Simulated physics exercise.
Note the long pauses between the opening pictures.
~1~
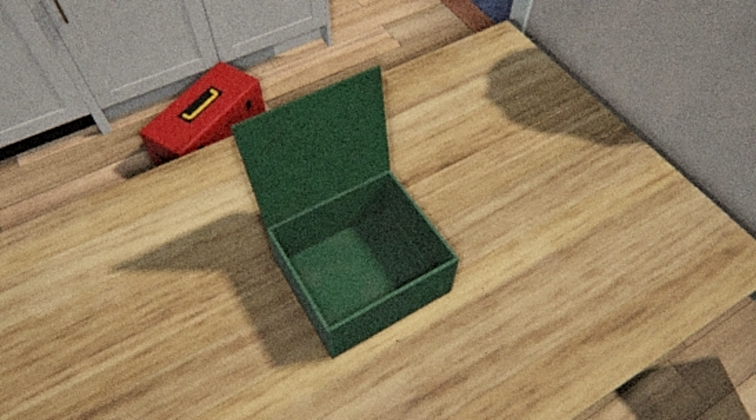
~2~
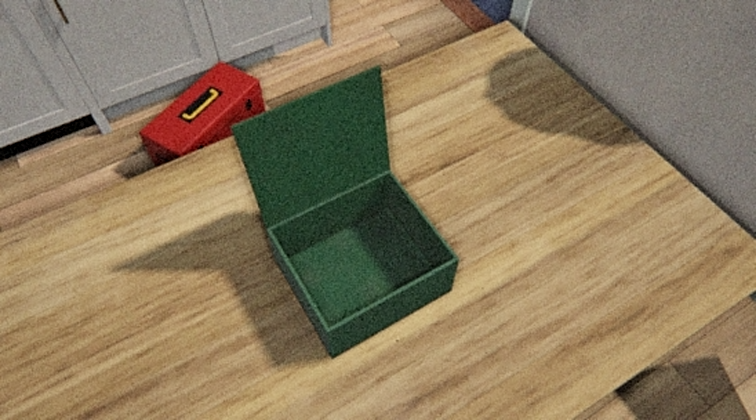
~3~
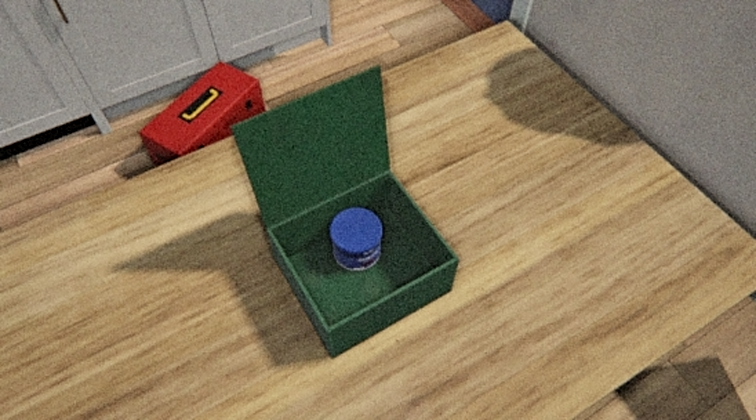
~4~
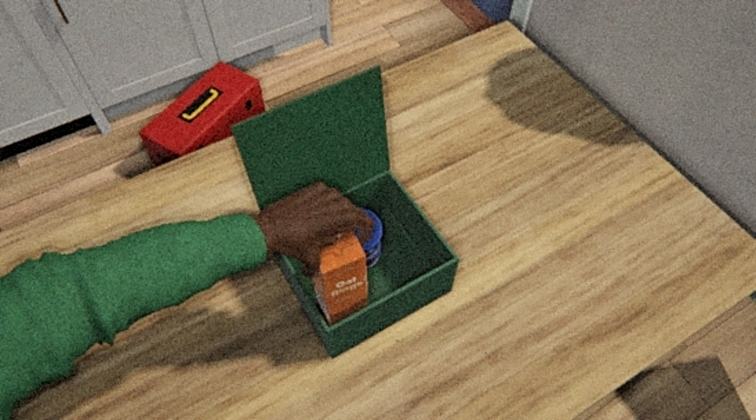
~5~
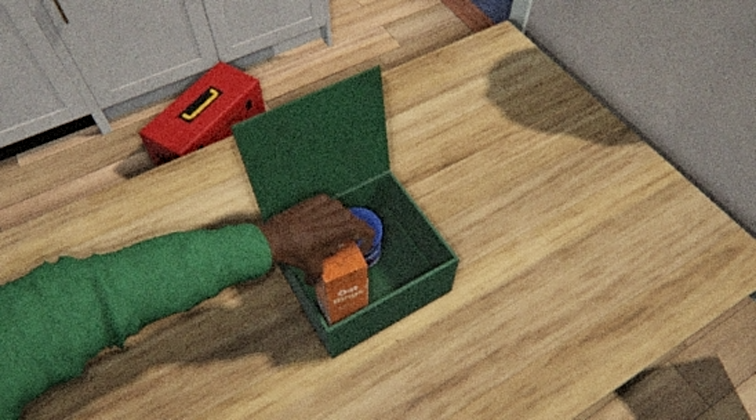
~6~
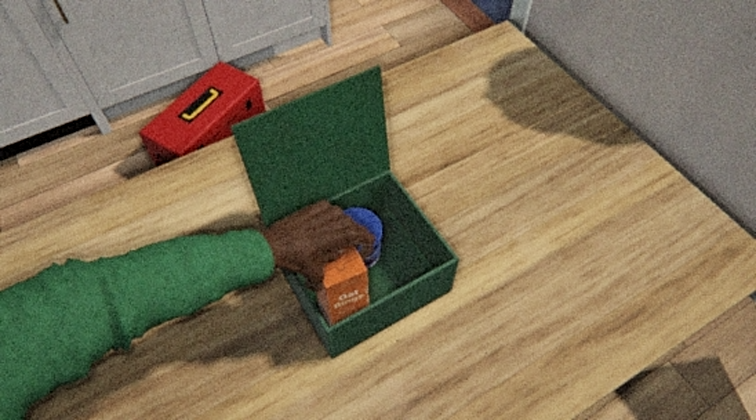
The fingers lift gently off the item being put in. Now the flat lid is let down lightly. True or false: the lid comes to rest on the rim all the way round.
False, it is held up.
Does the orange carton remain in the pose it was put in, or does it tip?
The orange carton stays as it was set.
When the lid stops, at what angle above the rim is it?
Around 35 degrees.
Then, 1.20 s on from there, lid starting down.
Then, 1.50 s on from there, lid 69° above the rim.
Then, 1.70 s on from there, lid 48° above the rim.
In the end, lid 37° above the rim; both unmoved. At the end, from the last picture's camera, orange carton near (341, 292).
